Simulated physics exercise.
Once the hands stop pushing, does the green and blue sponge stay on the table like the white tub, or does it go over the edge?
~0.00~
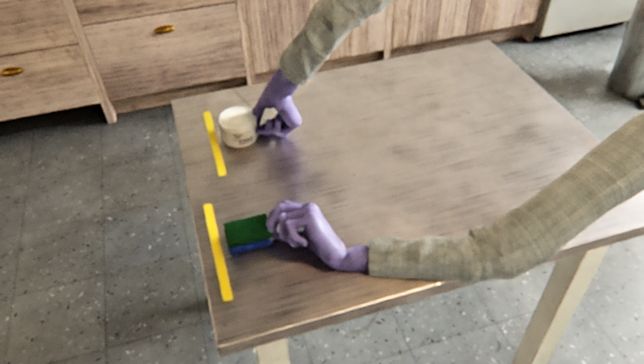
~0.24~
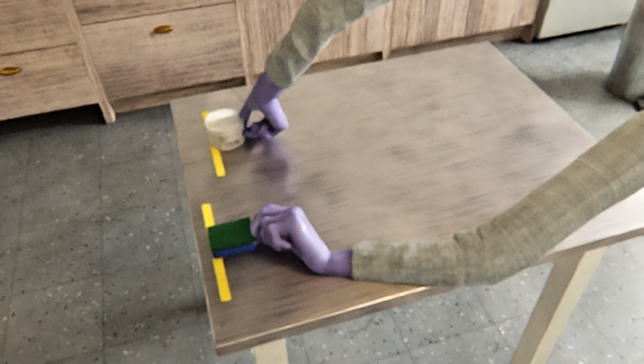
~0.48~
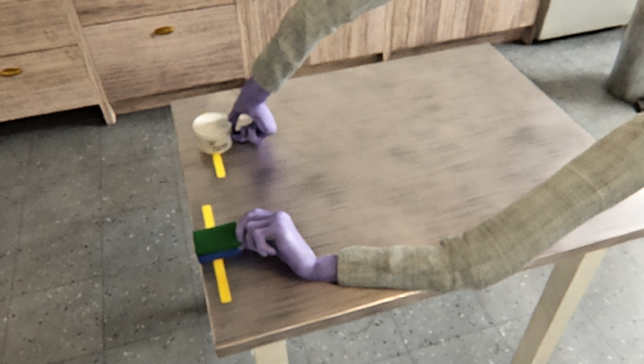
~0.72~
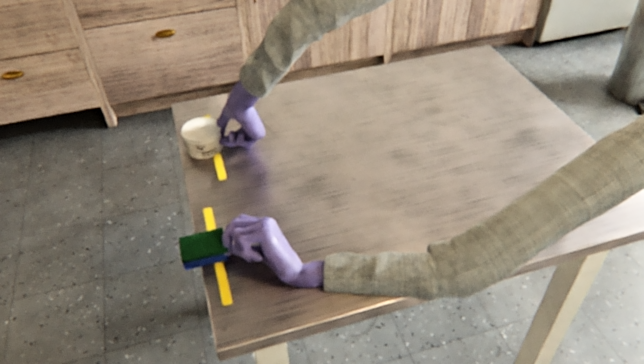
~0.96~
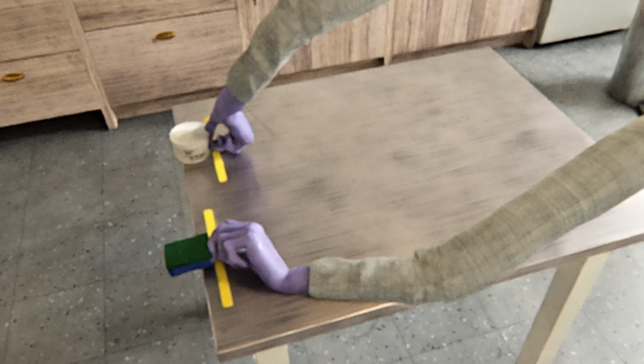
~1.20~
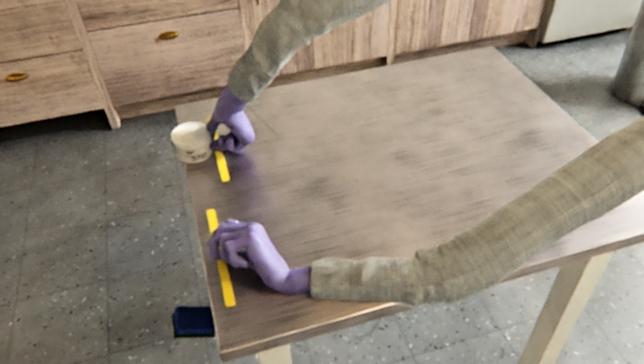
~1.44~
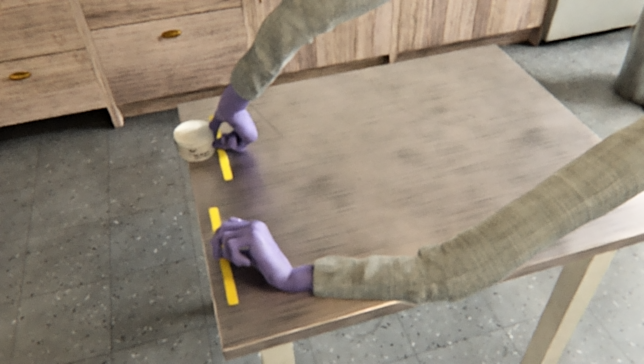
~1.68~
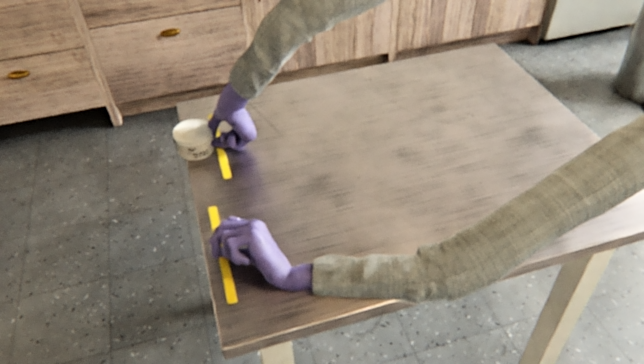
The sponge goes over the left edge and drops towards the floor, while the white tub stays on the table.
Two arms in greenish sleeves and purple gloves reach from the right across a wooden table, seen from above in a room with wooden drawers and a grey floor. The far hand is at a white tub and the near hand at a green and blue sponge, each beside a strip of yellow tape near the left edge. Both hands push leftward together, sliding the objects over the tape. The hands stop, and the sponge, jutting past the edge, tips and drops out of sight. The white tub stays at the table's edge beside the still hand.
